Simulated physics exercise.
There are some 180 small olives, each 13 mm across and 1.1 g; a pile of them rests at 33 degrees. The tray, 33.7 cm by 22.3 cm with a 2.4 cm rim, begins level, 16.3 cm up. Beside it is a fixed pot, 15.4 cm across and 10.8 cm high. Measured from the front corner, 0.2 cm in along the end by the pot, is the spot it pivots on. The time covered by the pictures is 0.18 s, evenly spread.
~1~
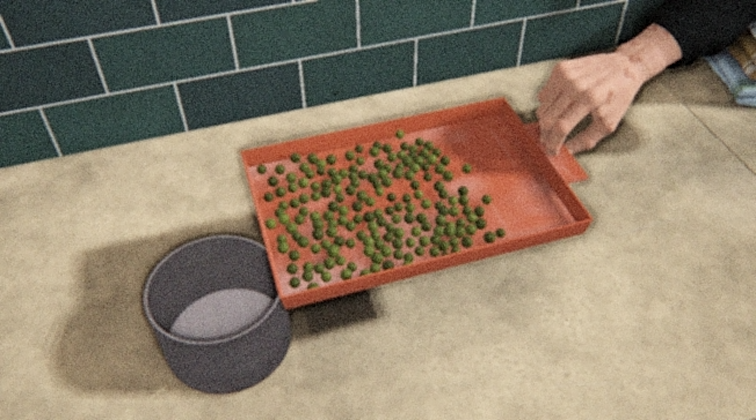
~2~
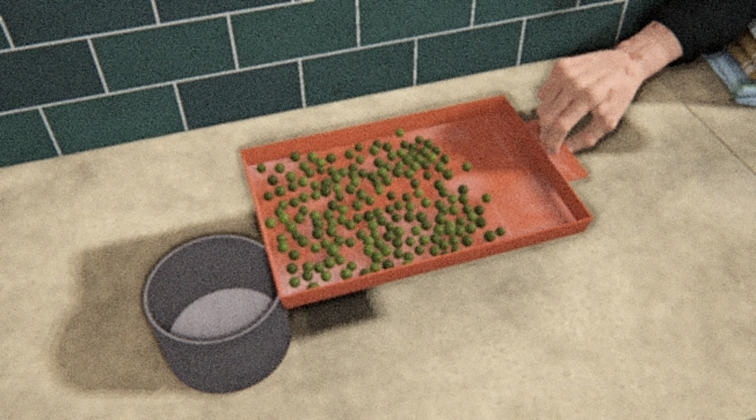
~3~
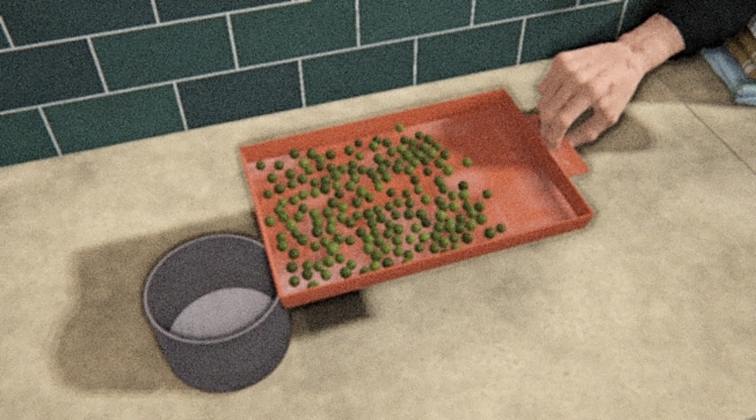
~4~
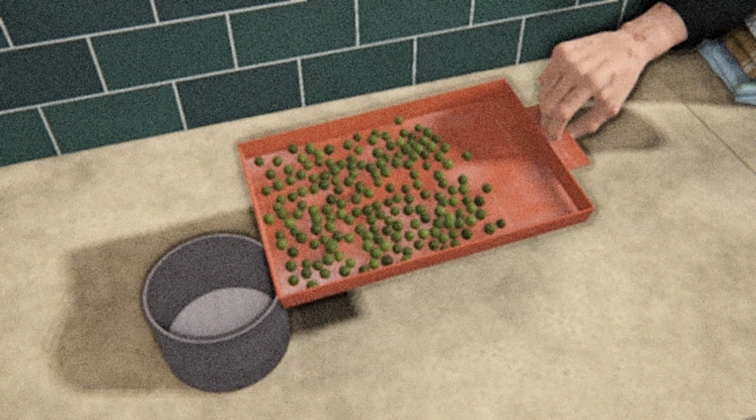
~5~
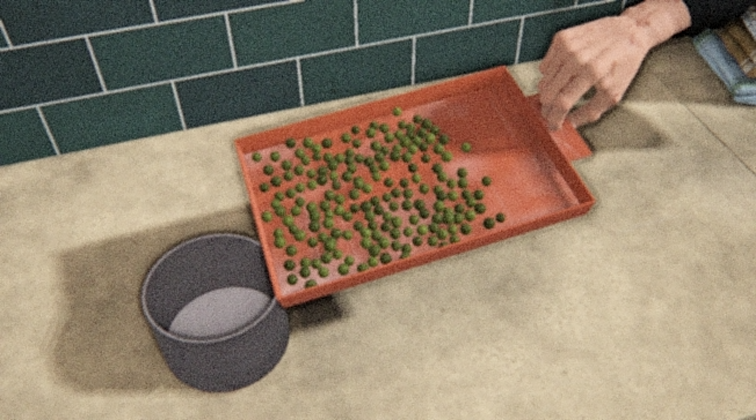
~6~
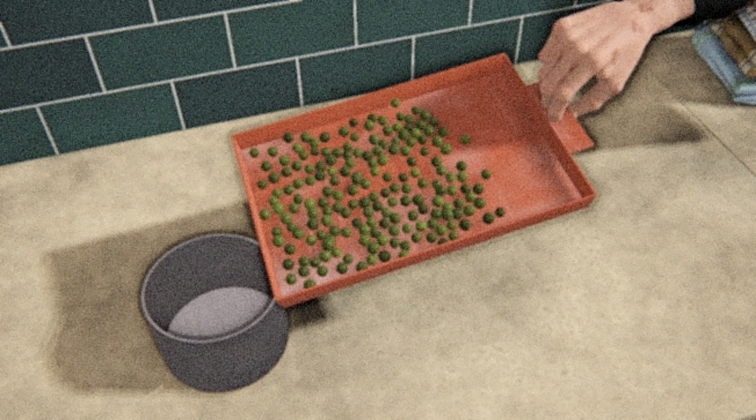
On a worktop by green tiles, a hand slowly raising the right end of a red tray of olives beside a dark pot.
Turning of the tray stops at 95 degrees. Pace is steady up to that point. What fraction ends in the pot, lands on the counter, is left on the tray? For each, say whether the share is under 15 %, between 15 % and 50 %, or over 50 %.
Pot: Under 15 %; counter: Over 50 %; left on the tray: Under 15 %.
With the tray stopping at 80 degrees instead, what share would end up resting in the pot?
I'd expect some 0 per cent in the pot.
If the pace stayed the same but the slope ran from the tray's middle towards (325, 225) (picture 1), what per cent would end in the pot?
Something like 70 per cent of the pieces.
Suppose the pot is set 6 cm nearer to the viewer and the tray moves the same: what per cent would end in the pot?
Expect something close to 30 per cent.
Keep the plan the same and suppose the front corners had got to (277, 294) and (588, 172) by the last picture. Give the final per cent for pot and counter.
You'd end with pot at 75 and counter at 25.
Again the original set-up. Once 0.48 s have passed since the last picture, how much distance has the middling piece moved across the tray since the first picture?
Displacement on the tray: About 4 cm.
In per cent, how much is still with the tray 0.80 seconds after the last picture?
Roughly 95 per cent.
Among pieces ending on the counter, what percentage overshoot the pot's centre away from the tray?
I'd put it at close to 50 per cent.
Then, 0.48 s after the last picture, tilt 50 degrees; the tray holds 100 %, the pot 0 %.
Then, 0.80 s after the last picture, tilt 77 degrees; the tray holds 95 %, the pot 0 %.
Then, 1.22 s after the last picture, tilt 95 degrees; the tray holds 20 %, the pot 0 %.
In the end, pot 0 %, counter 100 %, tray 0 %.
